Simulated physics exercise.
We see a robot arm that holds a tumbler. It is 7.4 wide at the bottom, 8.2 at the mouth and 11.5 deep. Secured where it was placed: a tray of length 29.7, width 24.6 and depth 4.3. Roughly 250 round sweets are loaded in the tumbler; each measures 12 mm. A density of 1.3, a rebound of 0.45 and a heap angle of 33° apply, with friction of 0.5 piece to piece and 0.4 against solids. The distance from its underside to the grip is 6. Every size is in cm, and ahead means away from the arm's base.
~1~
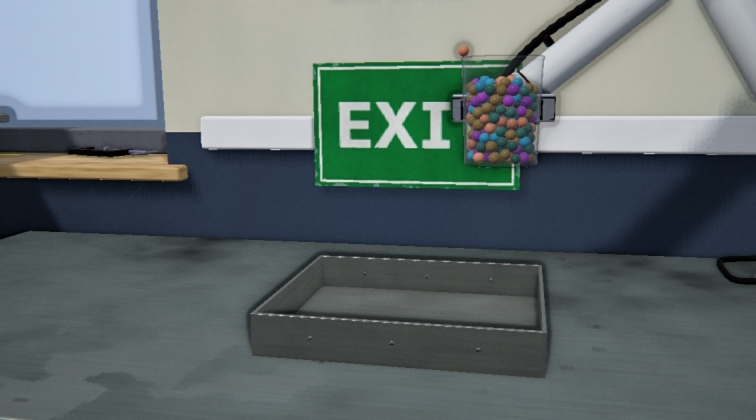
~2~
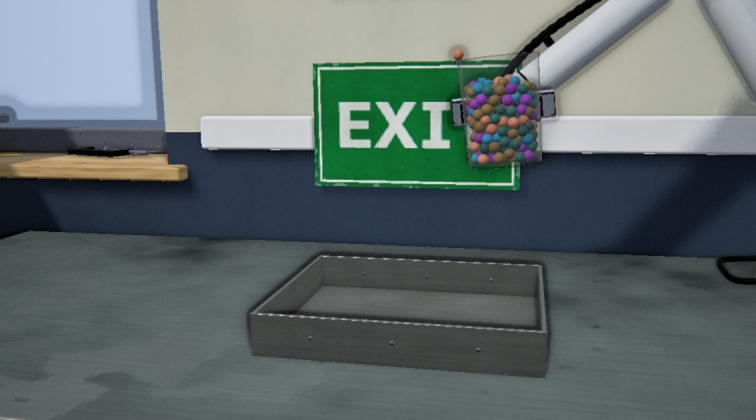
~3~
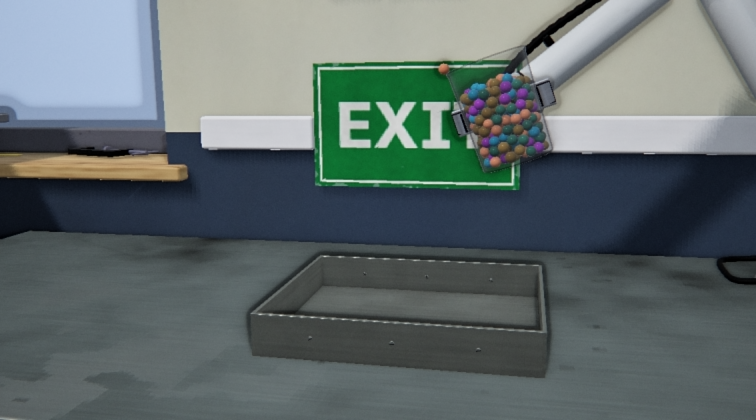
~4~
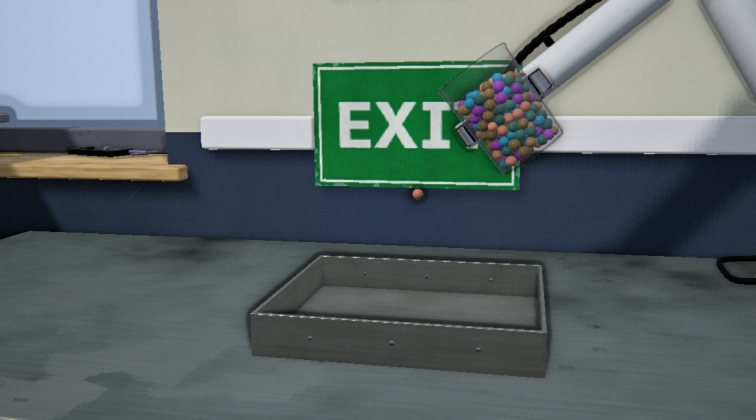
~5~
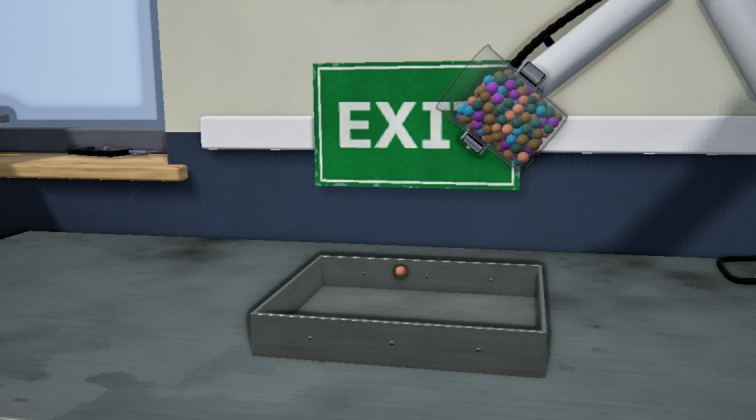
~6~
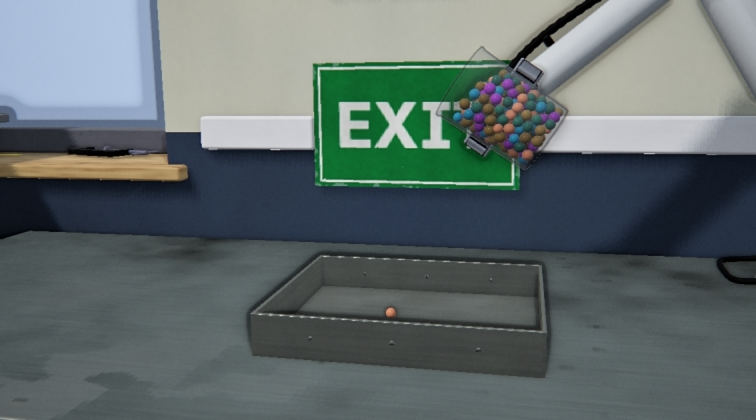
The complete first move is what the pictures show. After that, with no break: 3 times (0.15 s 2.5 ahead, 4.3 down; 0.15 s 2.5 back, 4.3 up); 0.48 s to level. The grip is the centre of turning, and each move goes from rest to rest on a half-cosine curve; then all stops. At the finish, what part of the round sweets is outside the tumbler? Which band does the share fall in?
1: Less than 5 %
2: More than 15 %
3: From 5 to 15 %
Answer: 1.
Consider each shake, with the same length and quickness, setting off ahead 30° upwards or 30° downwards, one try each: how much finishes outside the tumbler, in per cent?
Estimates, in order: 25 % then 5 %.
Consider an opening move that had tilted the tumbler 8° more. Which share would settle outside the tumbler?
Roughly 0 percent then.
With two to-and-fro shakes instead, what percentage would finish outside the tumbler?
About 0 per cent in that case.
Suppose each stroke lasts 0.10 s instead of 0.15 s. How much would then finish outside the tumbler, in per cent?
That gives about 5 percent.
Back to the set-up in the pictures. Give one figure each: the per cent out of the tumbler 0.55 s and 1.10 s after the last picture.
Roughly 0, then 0.
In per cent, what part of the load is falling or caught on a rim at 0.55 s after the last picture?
I'd put it near 0 per cent.
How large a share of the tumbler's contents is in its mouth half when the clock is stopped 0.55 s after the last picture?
Mouth half: Close to 40 per cent.
Then, 0.55 s after the last picture, tilted 56° forward, highest piece 27 above the table; 245 in the tumbler, 1 in the tray.
Then, 1.10 s after the last picture, tilted 35° forward, highest piece 28 above the table; 245 in the tumbler, 1 in the tray.
Then, 1.58 s after the last picture, level, highest piece 30 above the table; 245 in the tumbler, 1 in the tray.
Then, 2.63 s after the last picture, level, highest piece 30 above the table; 245 in the tumbler, 1 in the tray.
Final count, 245 in the tumbler, 1 in the tray. That is 0 % outside the tumbler.
